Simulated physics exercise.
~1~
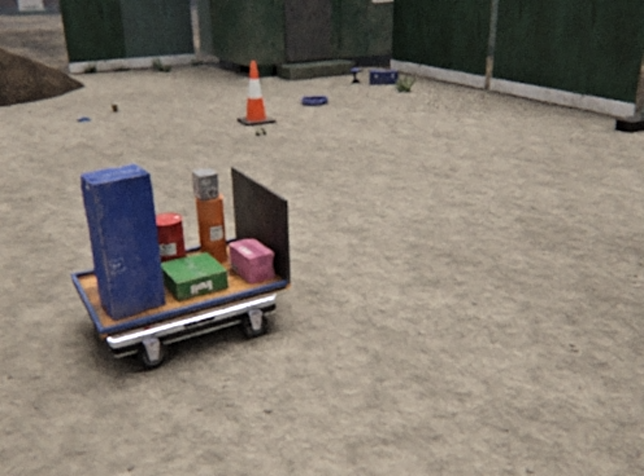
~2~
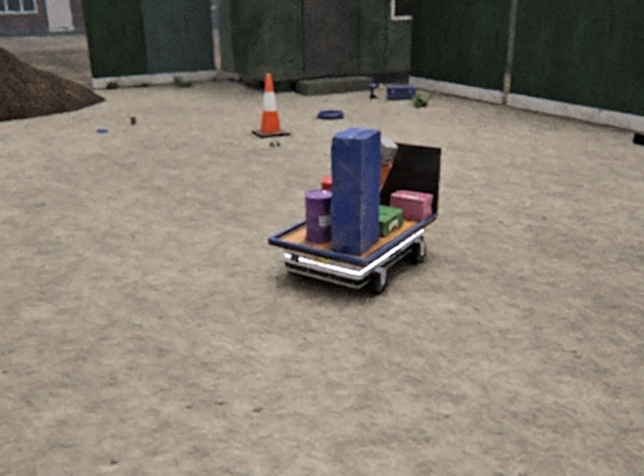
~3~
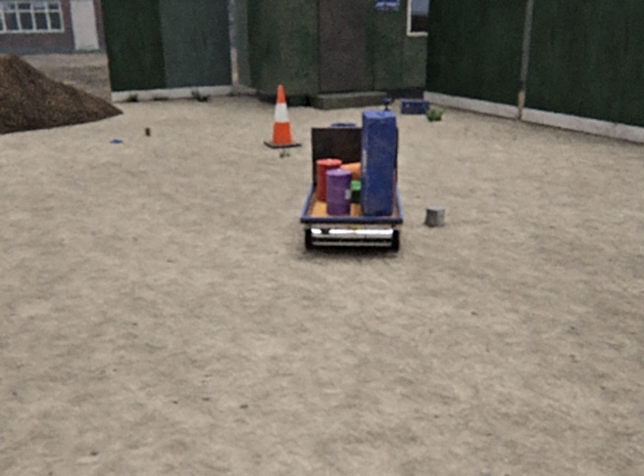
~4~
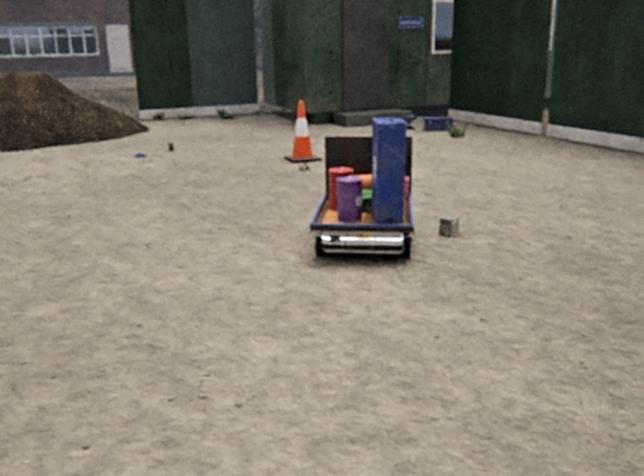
We see a flat cart carrying colourful boxes and canisters turn as it moves across sandy ground, its orange canister toppling on the deck and a grey box falling off. The cart ends at rest near a traffic cone, the blue box still upright and the grey box on the ground.
